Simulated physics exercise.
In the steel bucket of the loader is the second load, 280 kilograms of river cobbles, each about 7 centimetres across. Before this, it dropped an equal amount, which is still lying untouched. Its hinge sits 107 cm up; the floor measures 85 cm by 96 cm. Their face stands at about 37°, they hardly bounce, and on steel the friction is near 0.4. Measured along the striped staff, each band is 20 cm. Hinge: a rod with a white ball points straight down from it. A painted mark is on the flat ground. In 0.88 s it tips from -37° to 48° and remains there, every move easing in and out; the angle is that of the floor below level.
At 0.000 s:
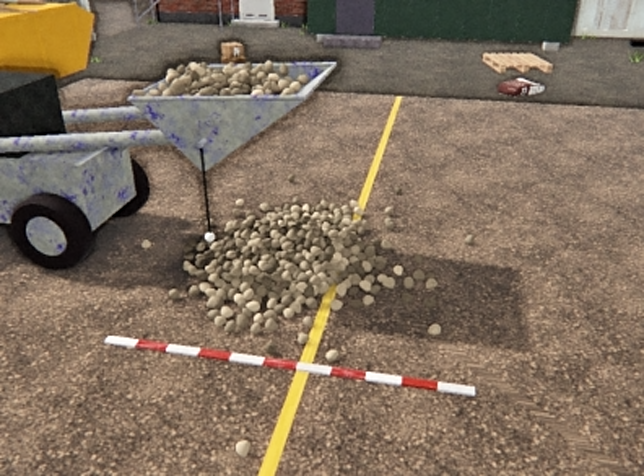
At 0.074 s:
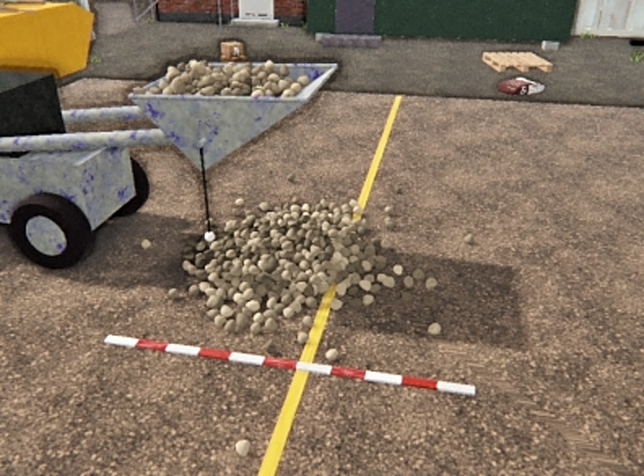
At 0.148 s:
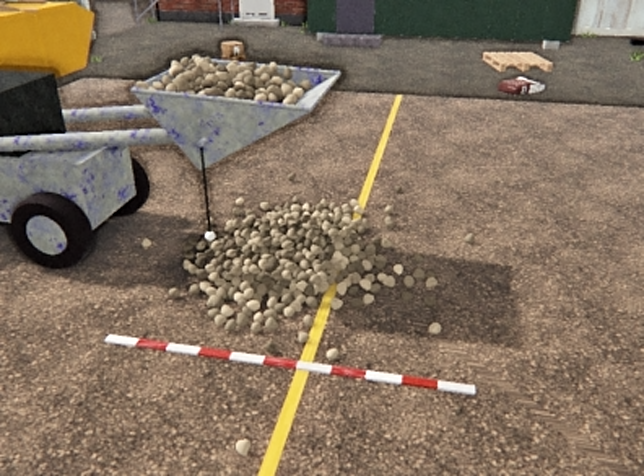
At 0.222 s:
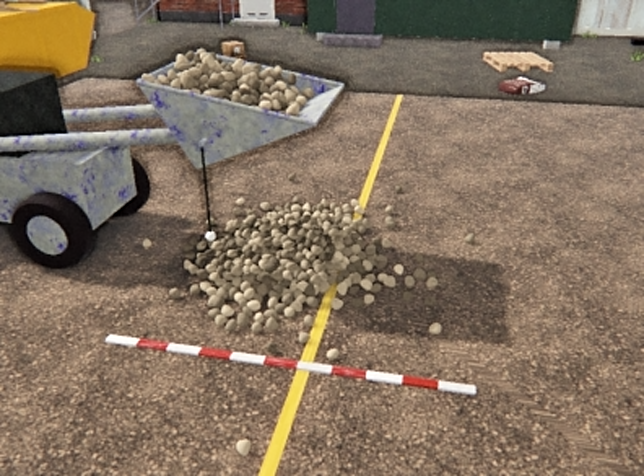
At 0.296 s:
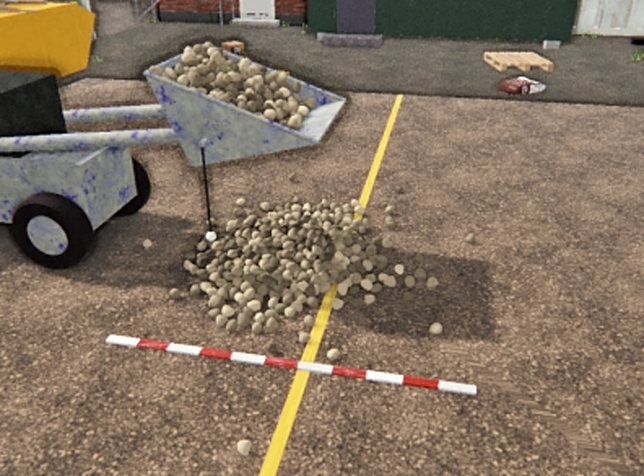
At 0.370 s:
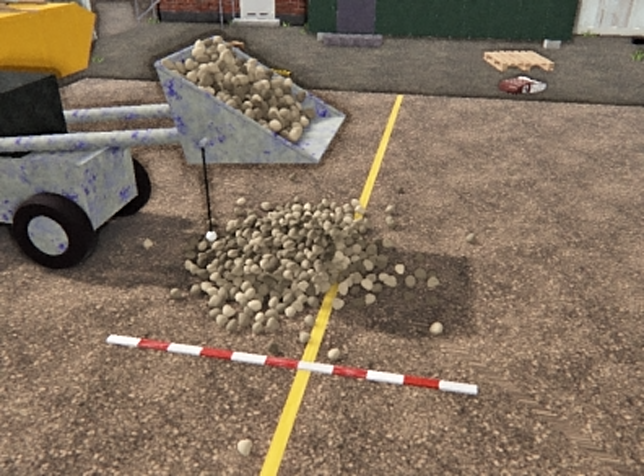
At the start, a loader at the left holds a steel bucket of rounded stones almost still above a loose pile lying across a yellow line. The bucket then tilts forward, slowly at first, its right-hand lip lowering as the stones shift toward it, while the pile below stays unchanged.
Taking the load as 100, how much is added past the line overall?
Some 68 out of 100 is added.
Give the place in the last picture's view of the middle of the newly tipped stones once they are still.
Middle: Approx. (358, 253) px.
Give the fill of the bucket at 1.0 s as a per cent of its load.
Roughly 45 per cent is still inside.
After 0.7 s the floor is at 35°; in per cent of one load, 100 in the bucket, 87 short of the line, 13 past the line; the foremost stones are at (432, 280).
After 1.0 s the floor is at 48°; in per cent of one load, 47 in the bucket, 136 short of the line, 17 past the line; the foremost stones are at (432, 280).
After 1.3 s the floor is at 48°; in per cent of one load, 2 in the bucket, 133 short of the line, 65 past the line; the foremost stones are at (446, 273).
After 3.8 s the floor is at 48°; in per cent of one load, 0 in the bucket, 119 short of the line, 81 past the line; the foremost stones are at (571, 269). Net gain past the line, 68.
